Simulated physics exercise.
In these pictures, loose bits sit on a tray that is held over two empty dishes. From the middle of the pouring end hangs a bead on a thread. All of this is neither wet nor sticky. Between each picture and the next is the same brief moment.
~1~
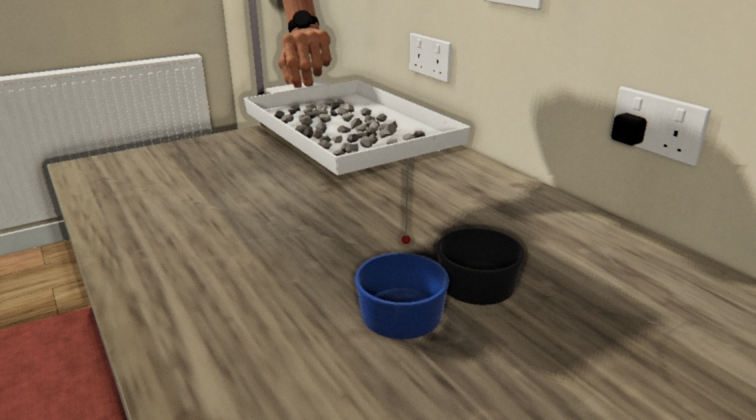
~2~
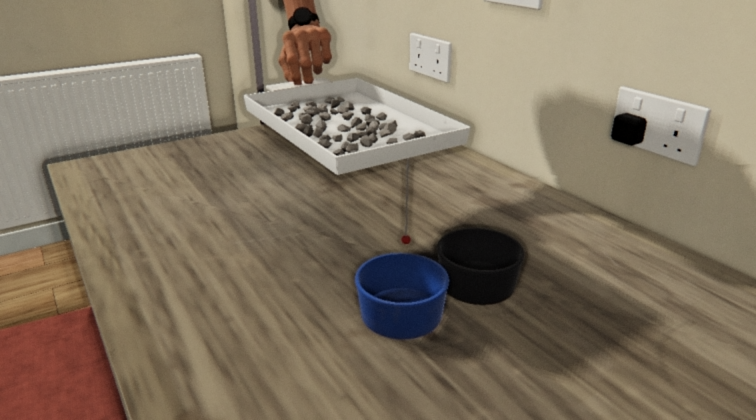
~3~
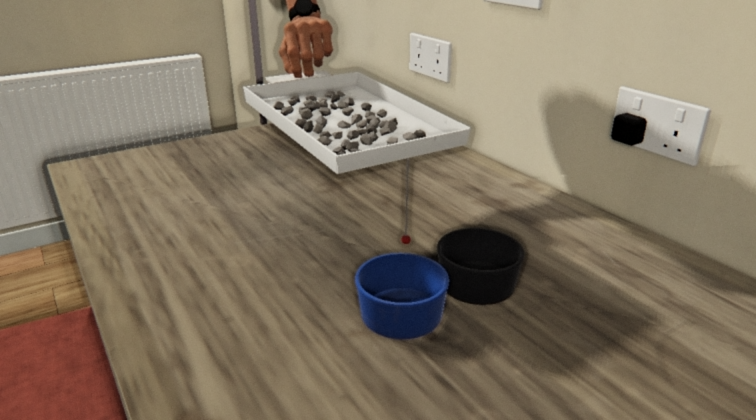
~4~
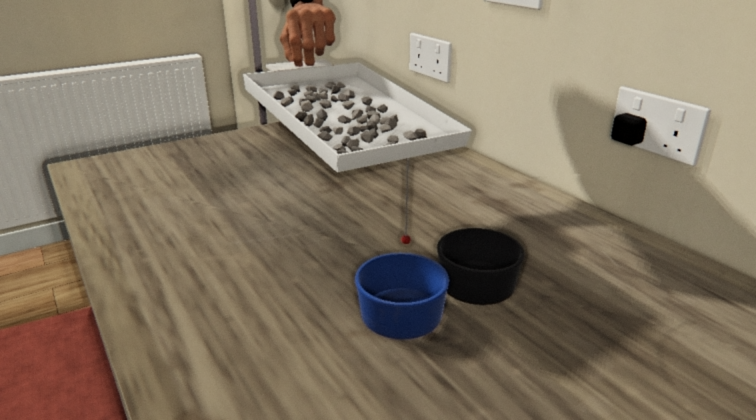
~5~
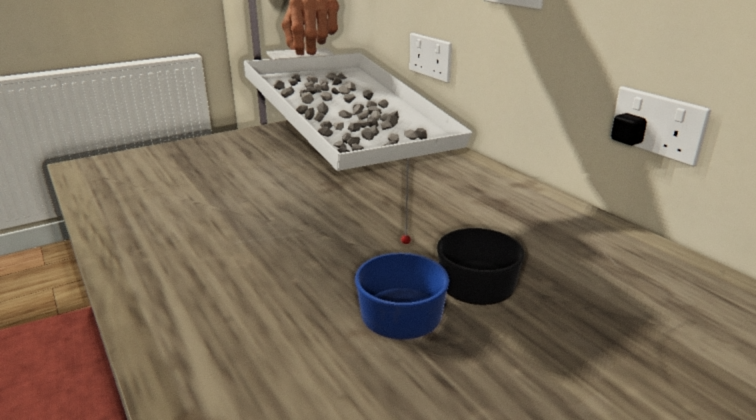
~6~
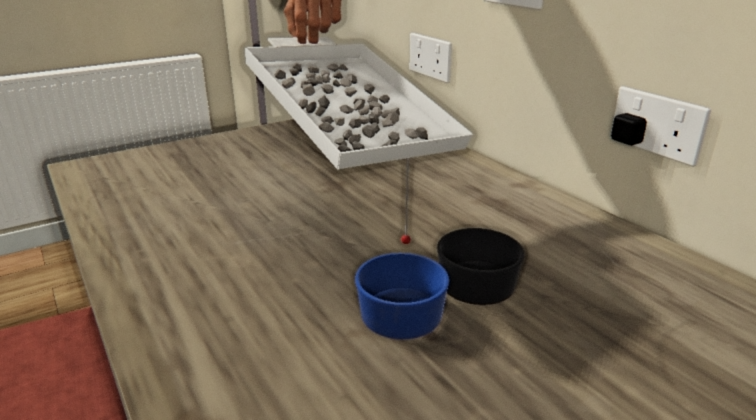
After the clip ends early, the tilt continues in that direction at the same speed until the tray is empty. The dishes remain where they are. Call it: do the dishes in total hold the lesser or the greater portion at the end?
In total they hold the greater portion.
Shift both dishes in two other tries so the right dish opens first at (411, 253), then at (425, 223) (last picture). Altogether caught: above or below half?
Well, the minor share the first time and the minor share the second time.
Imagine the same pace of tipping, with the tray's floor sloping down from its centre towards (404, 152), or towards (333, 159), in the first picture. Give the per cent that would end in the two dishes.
About 80 %, then 10 %.
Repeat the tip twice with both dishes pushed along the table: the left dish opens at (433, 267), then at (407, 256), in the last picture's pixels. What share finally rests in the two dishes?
You'd get 80 in a hundred first and 60 in a hundred after that.
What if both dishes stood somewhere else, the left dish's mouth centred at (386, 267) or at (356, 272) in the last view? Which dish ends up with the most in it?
It comes out as the dish further right in the first try and the dish further right in the second.
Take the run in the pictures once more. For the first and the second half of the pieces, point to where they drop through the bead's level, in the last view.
Earlier half at (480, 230), later half at (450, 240).
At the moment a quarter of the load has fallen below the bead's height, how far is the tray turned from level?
About 100 degrees.
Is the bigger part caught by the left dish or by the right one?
The winner is the dish on the right.
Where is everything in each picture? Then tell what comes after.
In the first frame, corners of the pouring end at (337, 156) and (467, 127), level; middle of the load at (345, 129), bits of gravel; left dish at (428, 315); right dish at (508, 282); bead on its thread at (406, 240).
In the second frame, corners of the pouring end at (337, 156) and (467, 127), level; middle of the load at (345, 128).
In the third frame, corners of the pouring end at (338, 155) and (468, 128), tipped barely, lowest at the right corner; middle of the load at (345, 124).
In the fourth frame, corners of the pouring end at (339, 154) and (469, 130), tipped a little, lowest at the right corner; middle of the load at (346, 119).
In the fifth frame, corners of the pouring end at (340, 153) and (469, 132), tipped a little, lowest at the right corner; middle of the load at (347, 114).
In the sixth frame, corners of the pouring end at (341, 152) and (470, 133), tipped clearly, lowest at the right corner; middle of the load at (348, 109), a stray few on the move; left dish at (428, 315); right dish at (508, 282).
Soon after the last picture, tray tipped steeply; nearly all on the tray; a stray few in the air.
A little later, tray tipped past a quarter turn; about half on the tray; about a third in the right dish; a small part outside both; a small part in the air.
Later still, tray tipped past a quarter turn; about a quarter in the left dish; about two thirds in the right dish; a small part outside both.
At rest, tray tipped past a quarter turn; about a quarter in the left dish; about two thirds in the right dish; a small part outside both.
